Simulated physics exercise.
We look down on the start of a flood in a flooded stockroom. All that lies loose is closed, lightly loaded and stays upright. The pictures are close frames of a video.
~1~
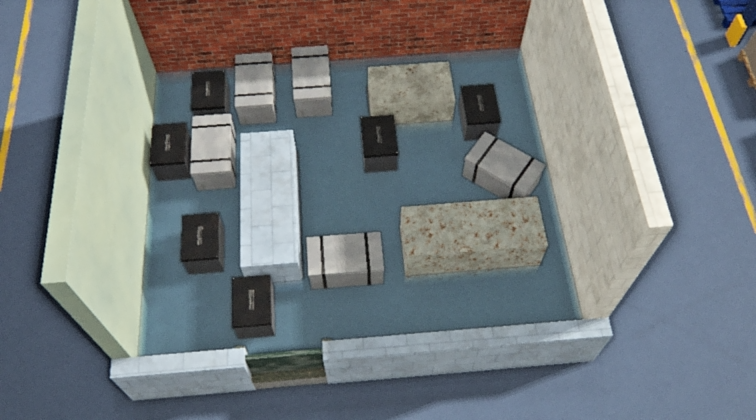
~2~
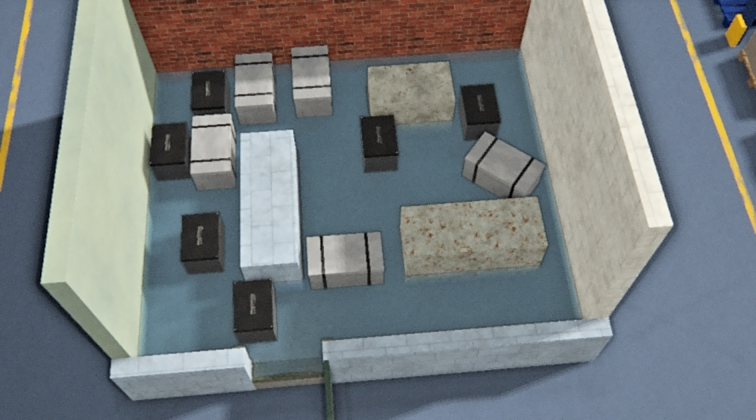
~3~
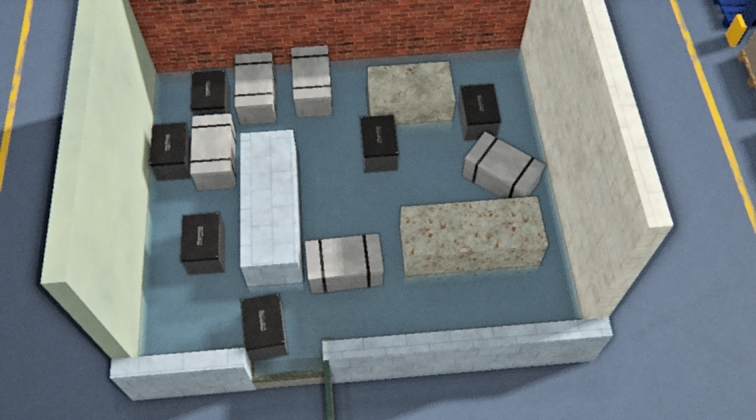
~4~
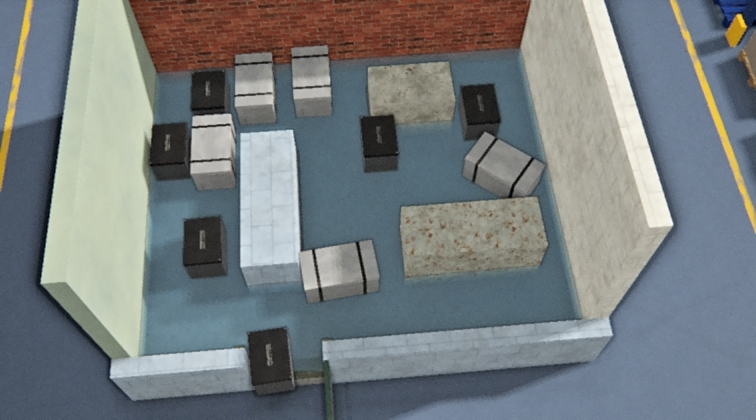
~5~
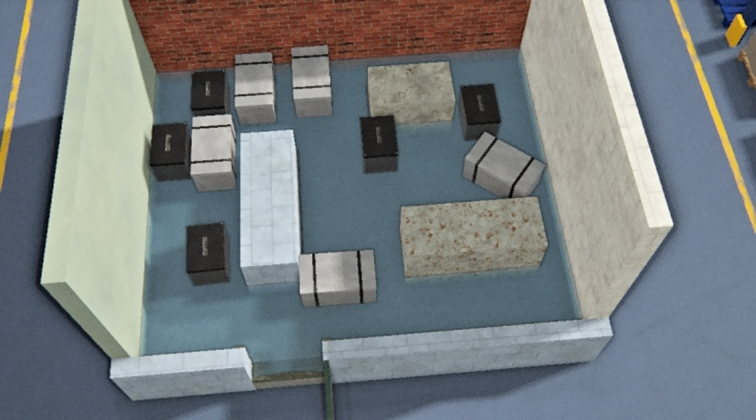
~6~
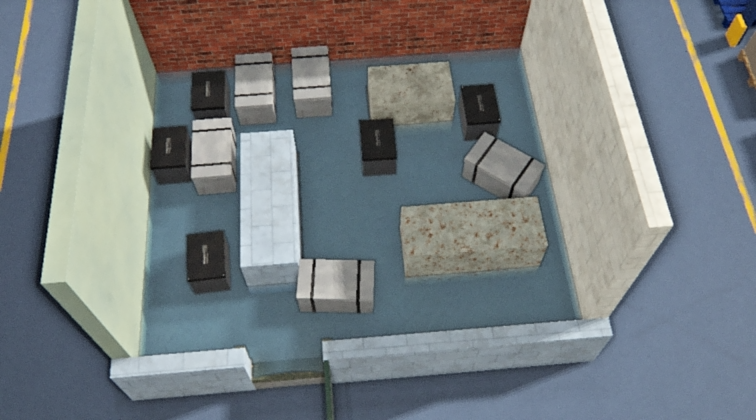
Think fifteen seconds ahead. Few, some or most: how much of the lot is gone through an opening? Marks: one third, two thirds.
It is under a third.
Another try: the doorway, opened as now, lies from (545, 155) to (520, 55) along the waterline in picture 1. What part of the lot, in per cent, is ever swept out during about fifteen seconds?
I make it 40 per cent.
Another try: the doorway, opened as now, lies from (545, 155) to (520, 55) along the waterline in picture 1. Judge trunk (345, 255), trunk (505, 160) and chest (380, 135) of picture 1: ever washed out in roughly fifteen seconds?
In that order: Through, out, out.
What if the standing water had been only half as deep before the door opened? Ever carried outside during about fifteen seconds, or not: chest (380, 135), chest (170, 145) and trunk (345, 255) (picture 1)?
In turn: Still in, stays, out.
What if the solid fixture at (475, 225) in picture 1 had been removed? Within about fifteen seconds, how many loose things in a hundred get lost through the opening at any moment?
About 30 per cent.
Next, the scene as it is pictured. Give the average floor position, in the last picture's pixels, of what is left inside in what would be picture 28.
Around (294, 220).
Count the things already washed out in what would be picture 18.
That makes 1.
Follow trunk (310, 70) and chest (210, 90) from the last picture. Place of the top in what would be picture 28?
At about (283, 91) and (182, 144).
A moment on, 1 of 11 are out; 10 afloat.
Next, 1 of 11 are out; 10 afloat.
Later, 1 of 11 are out; 10 afloat.
In the end, 1 of 11 are out; 10 afloat.
